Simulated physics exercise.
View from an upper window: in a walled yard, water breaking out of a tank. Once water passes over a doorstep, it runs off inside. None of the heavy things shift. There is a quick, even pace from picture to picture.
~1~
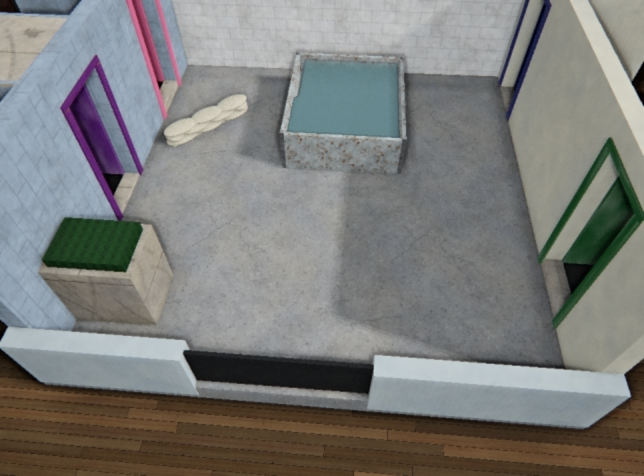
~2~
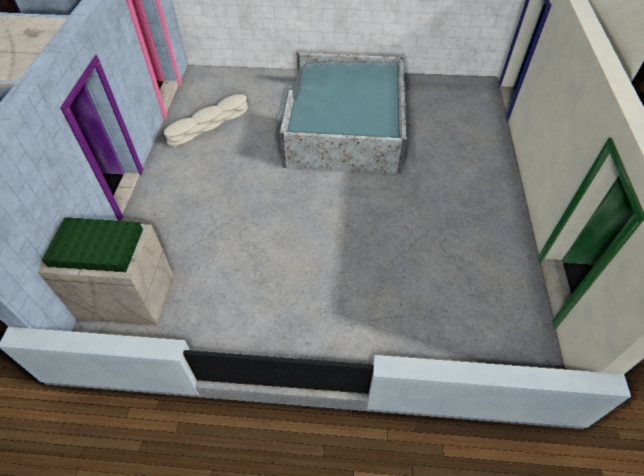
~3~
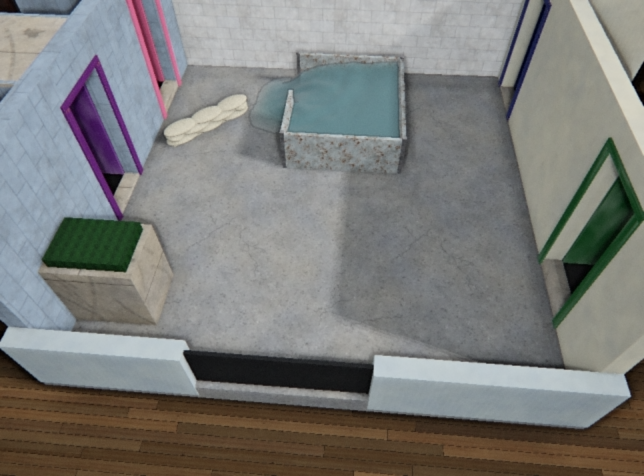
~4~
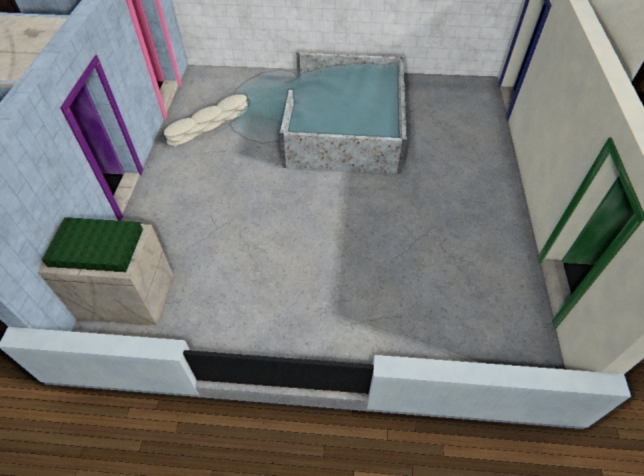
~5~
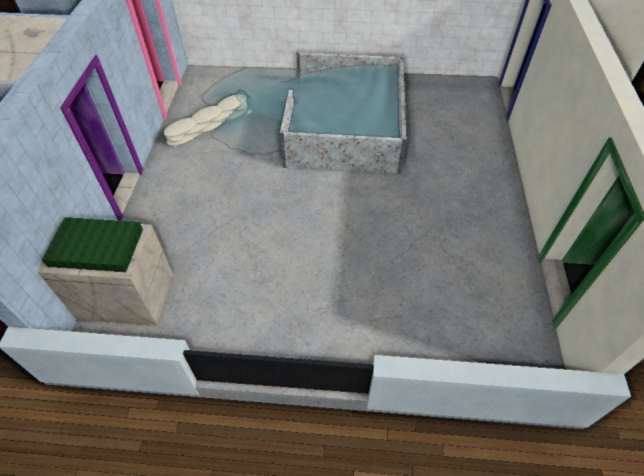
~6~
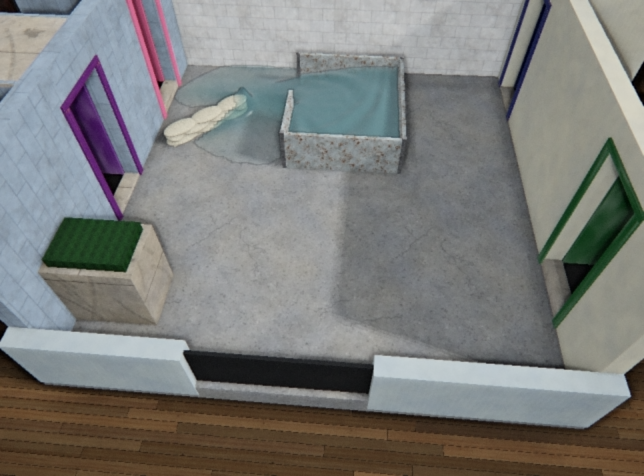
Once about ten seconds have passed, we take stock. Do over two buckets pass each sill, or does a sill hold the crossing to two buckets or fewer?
The purple door goes beyond what's allowed there, the blue door goes beyond what's allowed there, the pink door goes beyond what's allowed there, the green door stays inside what's allowed there.
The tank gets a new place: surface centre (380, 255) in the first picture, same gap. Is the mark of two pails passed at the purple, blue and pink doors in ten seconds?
Purple: Crosses the threshold; blue: Falls short; pink: Falls short.
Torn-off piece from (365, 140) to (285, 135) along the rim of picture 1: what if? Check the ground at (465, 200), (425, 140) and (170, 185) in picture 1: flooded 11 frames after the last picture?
The first spot is spared, the second spared and the third spared.
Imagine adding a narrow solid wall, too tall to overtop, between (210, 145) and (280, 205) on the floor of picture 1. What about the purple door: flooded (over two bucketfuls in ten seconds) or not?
Put simply, the purple door misses the mark.
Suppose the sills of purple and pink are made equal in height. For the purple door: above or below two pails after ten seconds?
Well, the purple door ends up short.
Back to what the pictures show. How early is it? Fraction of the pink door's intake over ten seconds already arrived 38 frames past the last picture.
Close to 95 %.
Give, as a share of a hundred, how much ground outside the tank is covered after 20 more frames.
30 %, roughly.
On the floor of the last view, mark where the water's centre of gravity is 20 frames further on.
About (261, 129) in the last view.
A moment on, water covers 15 % of the floor; the purple door not reached, the blue door not reached, the pink door under two buckets in, the green door not reached.
Next, water covers 30 % of the floor; the purple door under two buckets in, the blue door not reached, the pink door over two buckets in, the green door not reached.
Then, water covers 30 % of the floor; the purple door over two buckets in, the blue door not reached, the pink door far over two buckets in, the green door not reached.
Later, water covers 70 % of the floor; the purple door over two buckets in, the blue door wet at the sill, nothing in, the pink door far over two buckets in, the green door not reached.
In the end, water covers 90 % of the floor; the purple door over two buckets in, the blue door over two buckets in, the pink door far over two buckets in, the green door wet at the sill, nothing in.
